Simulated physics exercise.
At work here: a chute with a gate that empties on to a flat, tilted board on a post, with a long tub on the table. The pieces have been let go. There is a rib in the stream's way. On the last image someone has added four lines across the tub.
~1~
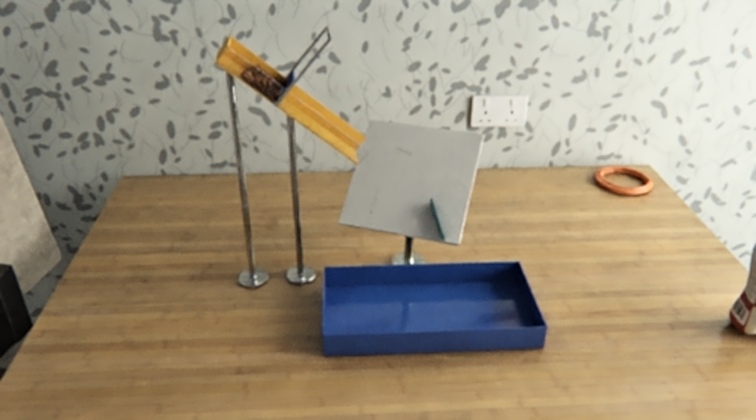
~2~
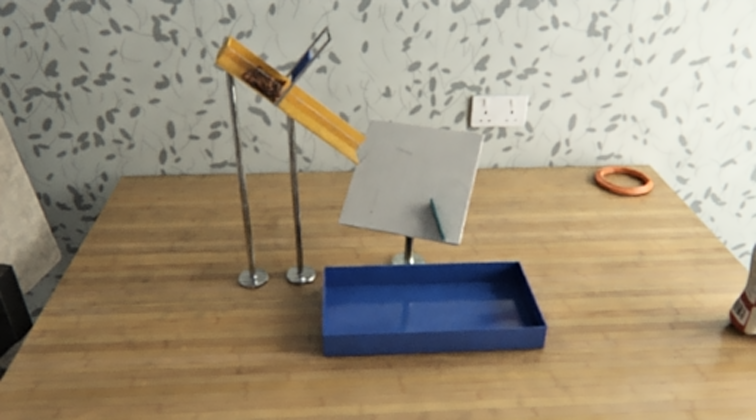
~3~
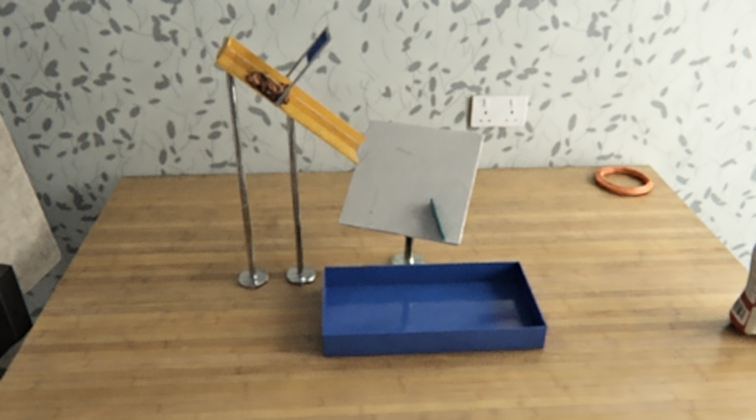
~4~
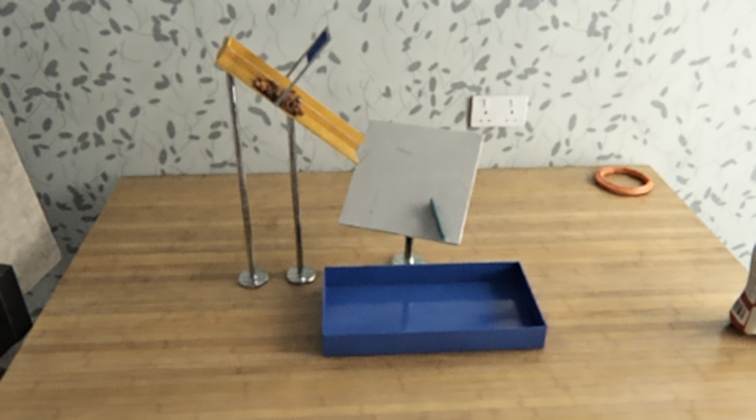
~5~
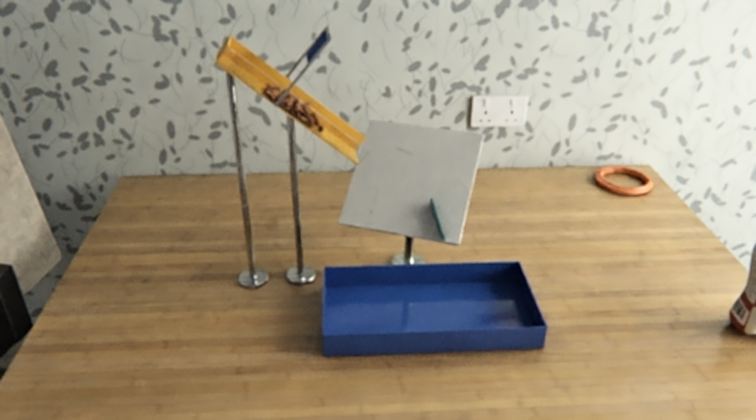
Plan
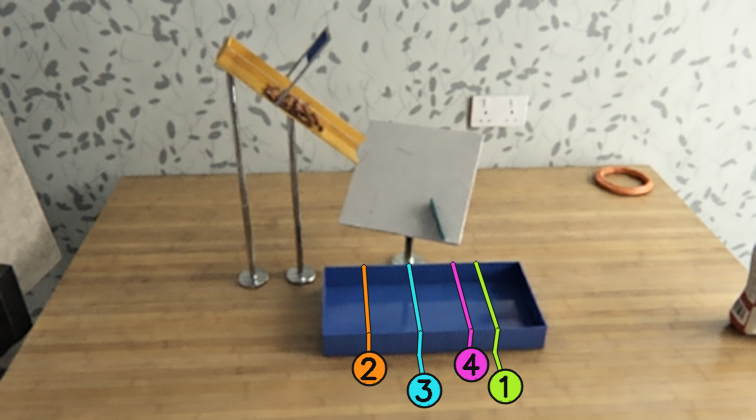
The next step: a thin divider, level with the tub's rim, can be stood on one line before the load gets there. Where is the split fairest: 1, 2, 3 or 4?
Choose 3.
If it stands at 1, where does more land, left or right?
More lands on the left.
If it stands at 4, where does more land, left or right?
More lands on the left.
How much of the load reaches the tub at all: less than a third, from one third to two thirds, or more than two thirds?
It is more than two thirds.
On the marked copy, line 1 crosses the front rim at (497, 329); line 2 crosses the front rim at (368, 333); line 3 crosses the front rim at (420, 331); line 4 crosses the front rim at (470, 330).
With 1, of what is caught, almost all on the left of the divider, about a tenth on the right.
With 2, of what is caught, about a tenth on the left of the divider, the larger part on the right.
With 3, of what is caught, roughly half on the left of the divider, roughly half on the right.
With 4, of what is caught, almost all on the left of the divider, about a tenth on the right.
